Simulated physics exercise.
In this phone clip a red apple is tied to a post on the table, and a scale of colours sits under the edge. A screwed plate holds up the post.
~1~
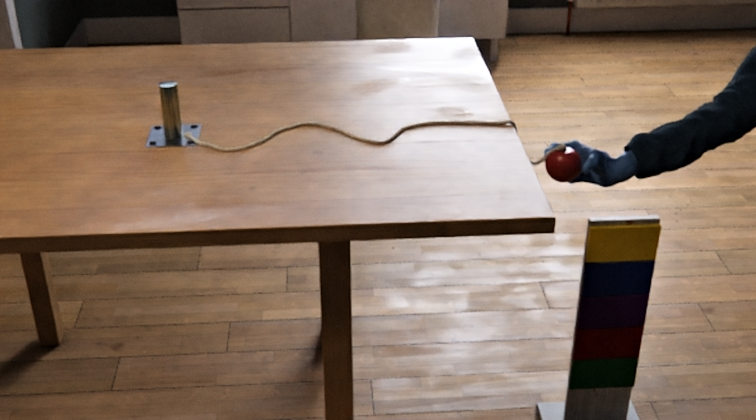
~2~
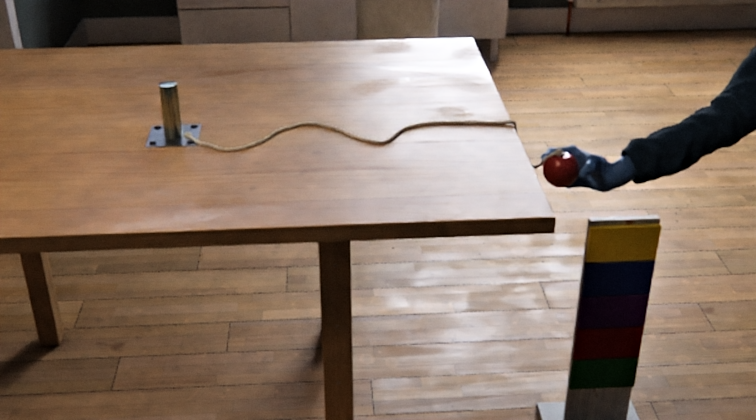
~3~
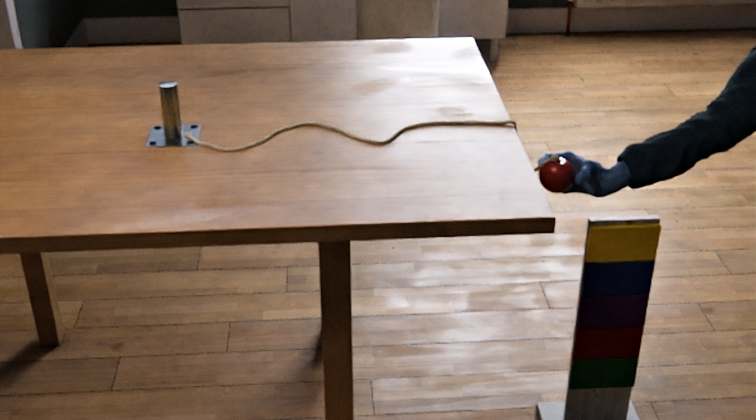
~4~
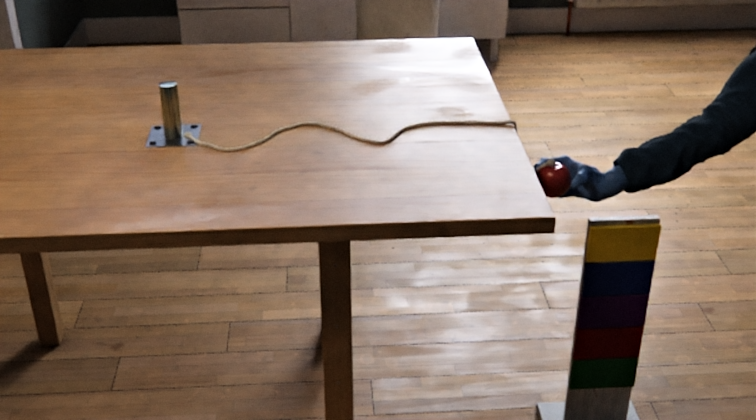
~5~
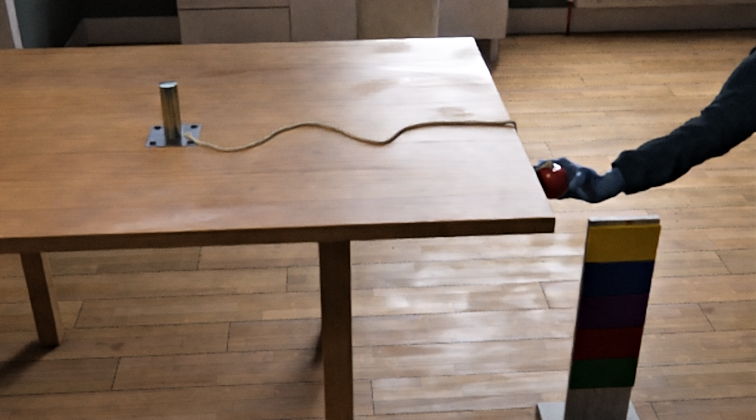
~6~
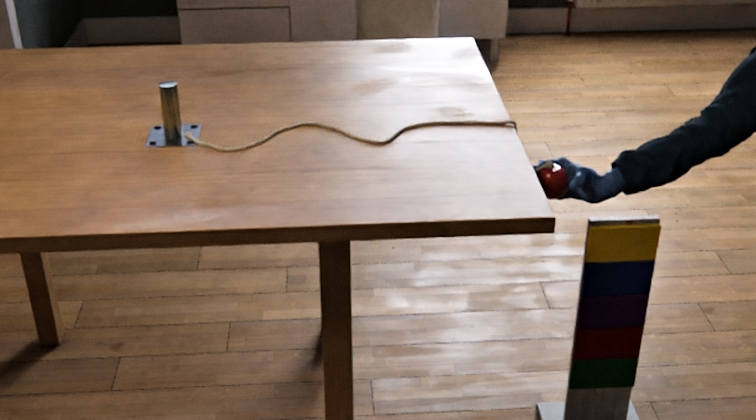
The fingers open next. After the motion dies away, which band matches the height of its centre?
The blue one.
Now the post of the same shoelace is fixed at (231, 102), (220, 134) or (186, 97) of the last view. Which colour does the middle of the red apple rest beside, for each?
Readings, in order: Purple - purple - blue.
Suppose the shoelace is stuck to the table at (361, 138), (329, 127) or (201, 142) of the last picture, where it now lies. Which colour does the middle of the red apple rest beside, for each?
Result per try, in sequence: Yellow / yellow / blue.
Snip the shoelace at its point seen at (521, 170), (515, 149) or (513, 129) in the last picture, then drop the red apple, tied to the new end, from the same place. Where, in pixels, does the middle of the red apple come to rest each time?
Try by try, around (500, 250), (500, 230) and (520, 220).
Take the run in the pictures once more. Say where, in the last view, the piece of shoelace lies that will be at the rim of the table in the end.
(444, 123), give or take.
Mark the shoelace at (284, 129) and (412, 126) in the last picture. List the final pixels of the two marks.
Final spots: (318, 132), then (483, 129).
Soon after, apple near (488, 266); level with blue.
After that, apple near (517, 279); level with blue.
In the end, apple near (511, 281); level with blue. Its middle rests at the blue band.
